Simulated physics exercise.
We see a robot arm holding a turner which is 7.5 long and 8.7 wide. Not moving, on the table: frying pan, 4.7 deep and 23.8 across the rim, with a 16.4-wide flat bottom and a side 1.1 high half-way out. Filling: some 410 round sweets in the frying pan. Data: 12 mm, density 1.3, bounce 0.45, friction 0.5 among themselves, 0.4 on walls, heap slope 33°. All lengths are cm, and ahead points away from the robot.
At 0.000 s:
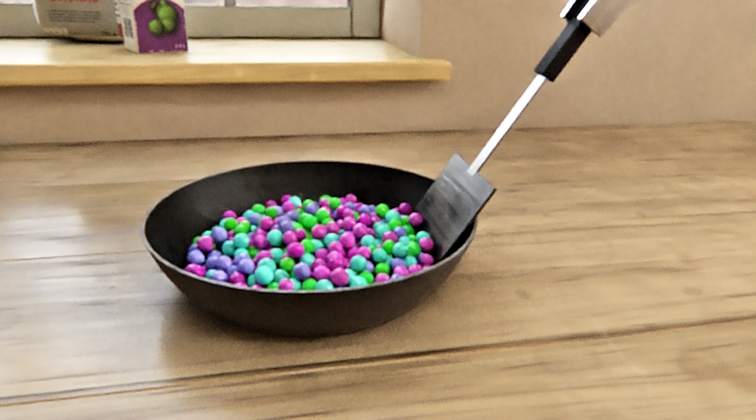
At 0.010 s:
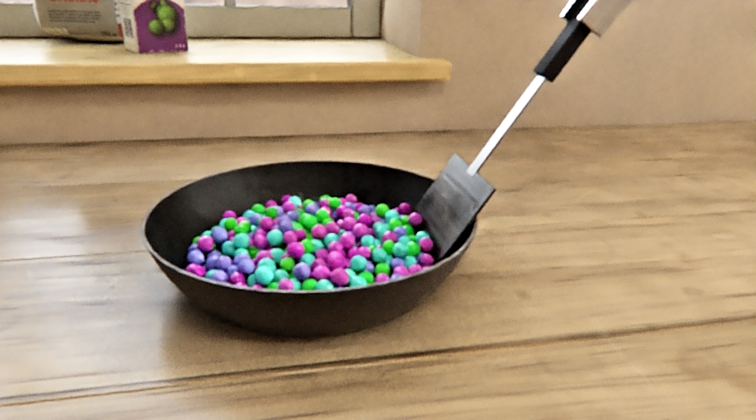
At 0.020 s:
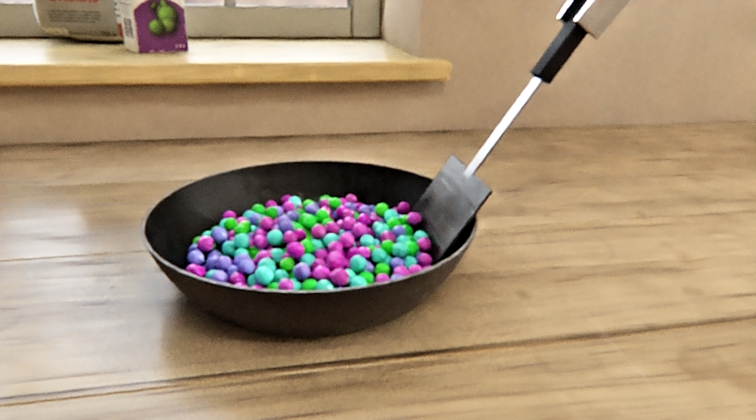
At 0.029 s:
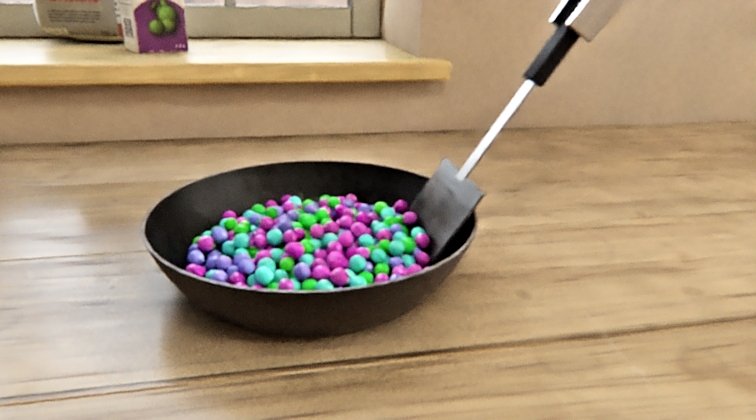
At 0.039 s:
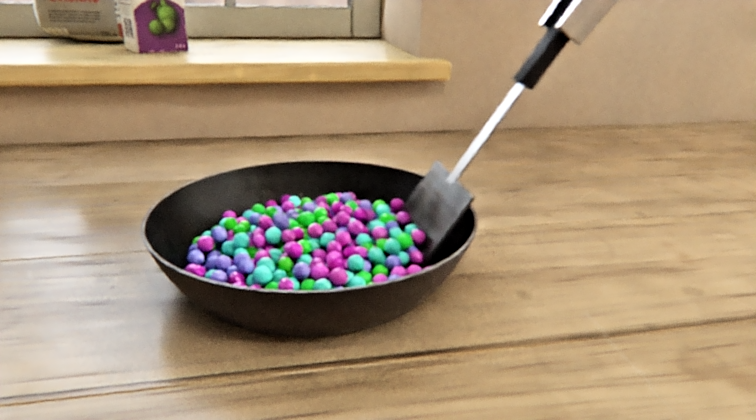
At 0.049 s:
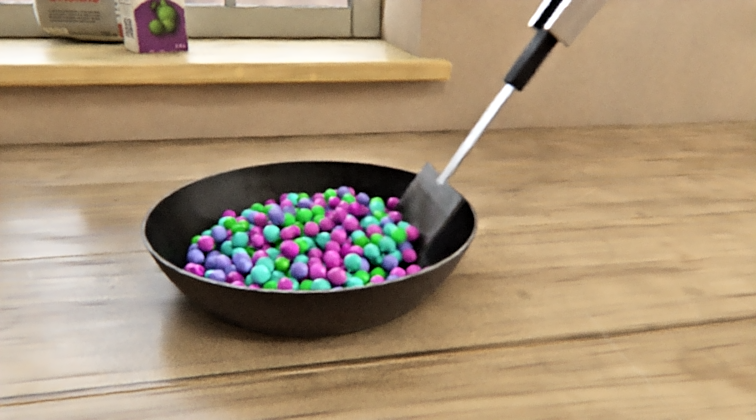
A flat metal turner held by a robot arm slid slowly left from the right side of a black frying pan, nudging some of the purple, pink, green and turquoise balls inside.
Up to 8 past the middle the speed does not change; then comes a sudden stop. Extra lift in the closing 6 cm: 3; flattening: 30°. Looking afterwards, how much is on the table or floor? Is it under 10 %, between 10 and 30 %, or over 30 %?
It is between 10 and 30 %.
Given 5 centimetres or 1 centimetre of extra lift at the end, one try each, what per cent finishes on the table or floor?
I'd put it near 25 in a hundred, then near 10 in a hundred.
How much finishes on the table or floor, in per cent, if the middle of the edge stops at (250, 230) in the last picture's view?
Roughly 5 per cent.
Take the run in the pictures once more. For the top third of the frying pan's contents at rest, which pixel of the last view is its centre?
You'll find it at about (206, 239).
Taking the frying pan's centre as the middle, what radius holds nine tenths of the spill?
About 30 cm.
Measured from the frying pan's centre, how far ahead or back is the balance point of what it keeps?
Roughly 4.0 centimetres ahead.
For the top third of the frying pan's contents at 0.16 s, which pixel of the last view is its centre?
About pixel (251, 219).
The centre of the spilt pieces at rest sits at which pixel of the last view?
Near (69, 272) in the last picture.
By 0.11 s, sloping 56°, highest piece 6 above the table; 414 in the frying pan.
By 0.16 s, sloping 47°, highest piece 6 above the table; 414 in the frying pan.
By 0.39 s, sloping 26°, highest piece 6 above the table; 331 in the frying pan, 69 on the table or floor, 14 on the blade or in flight.
By 1.44 s, sloping 26°, highest piece 5 above the table; 330 in the frying pan, 84 on the table or floor.
Final count, 330 in the frying pan, 84 on the table or floor. That is 20 % on the table or floor.
